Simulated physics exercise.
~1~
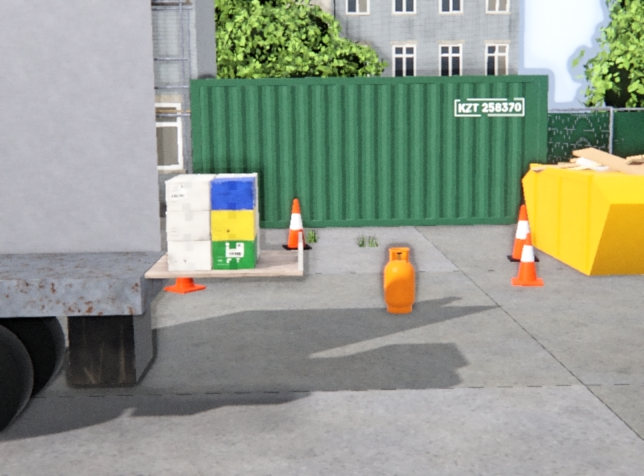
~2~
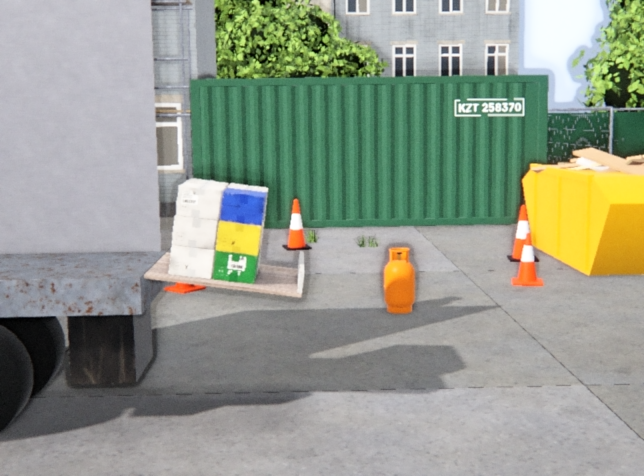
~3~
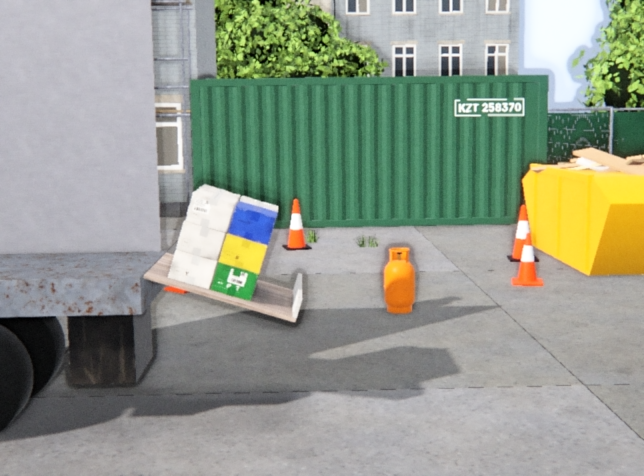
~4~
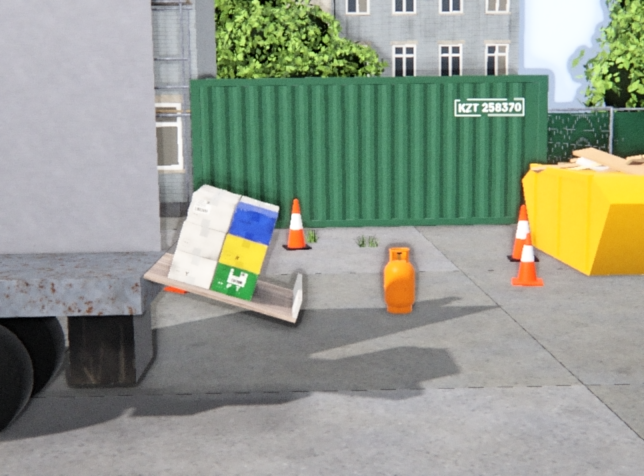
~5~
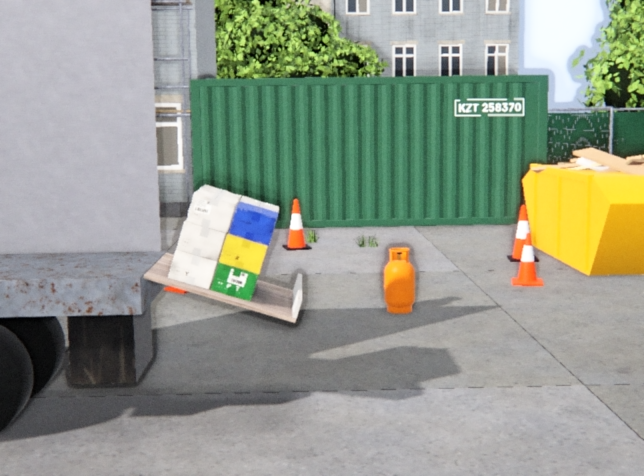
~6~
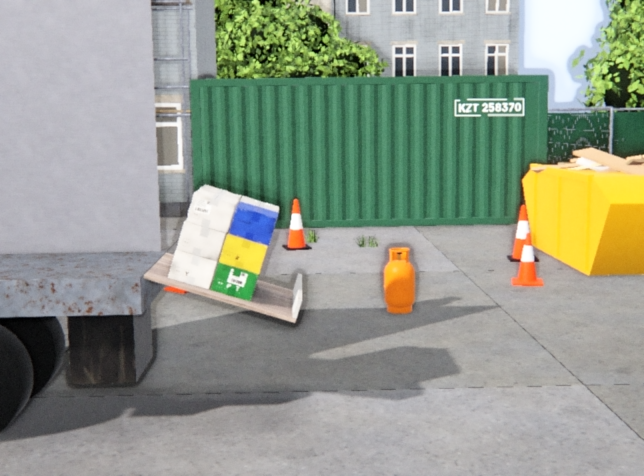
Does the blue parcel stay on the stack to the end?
Yes, the blue parcel is still at the top of the leaning stack on the tilted platform at the end.
